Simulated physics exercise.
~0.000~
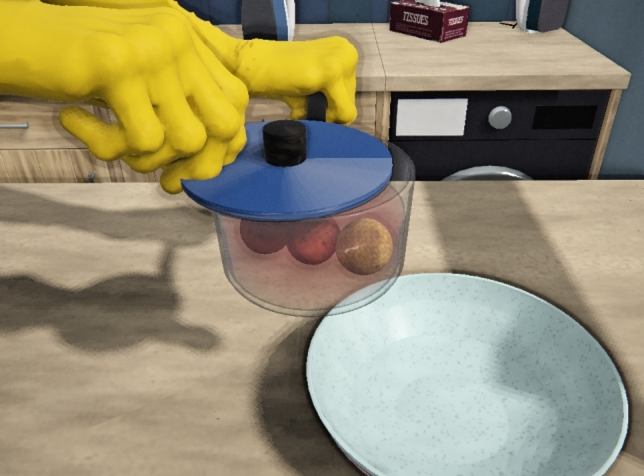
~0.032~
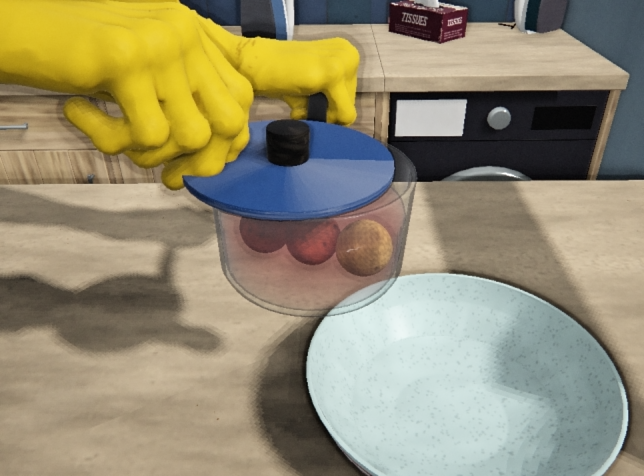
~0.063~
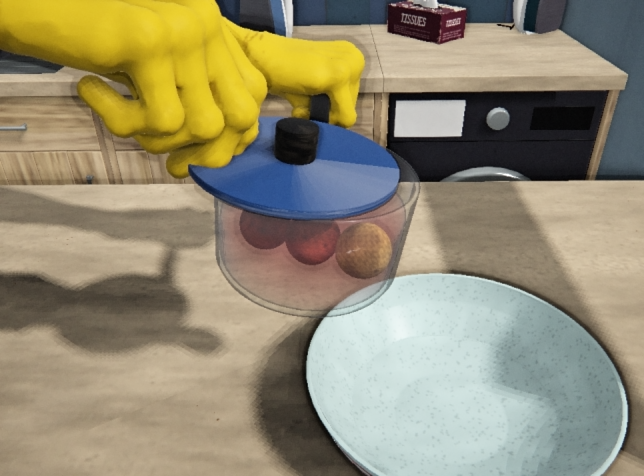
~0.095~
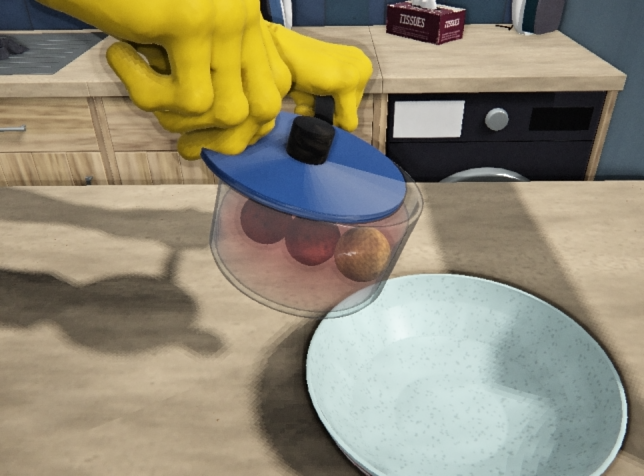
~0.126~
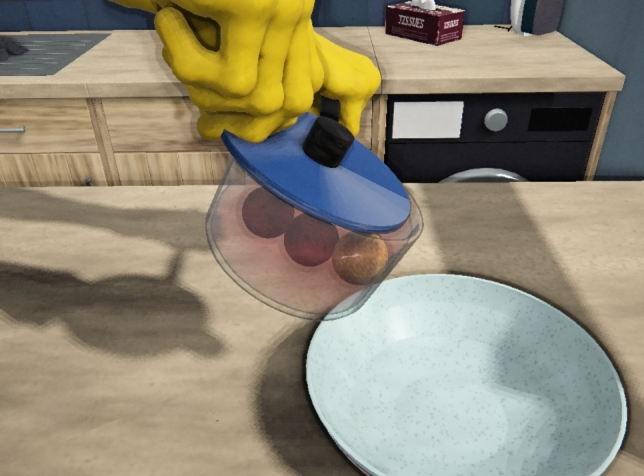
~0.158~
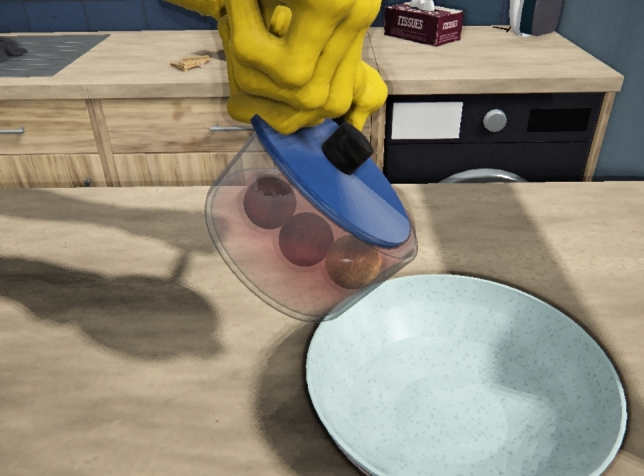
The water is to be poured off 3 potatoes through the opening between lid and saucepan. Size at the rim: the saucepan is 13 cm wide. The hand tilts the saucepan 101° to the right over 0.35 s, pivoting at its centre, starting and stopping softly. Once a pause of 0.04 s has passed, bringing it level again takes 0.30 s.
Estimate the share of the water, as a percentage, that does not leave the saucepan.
I would say roughly 42 per cent stays in.
After 0.29 s the tilt is 94° and 77 per cent of the water is still in the saucepan.
After 0.39 s the tilt is 101° and 60 per cent of the water is still in the saucepan.
After 0.49 s the tilt is 76° and 46 per cent of the water is still in the saucepan.
After 0.60 s the tilt is 21° and 43 per cent of the water is still in the saucepan.
In the end 42 per cent of the water is still in the saucepan.
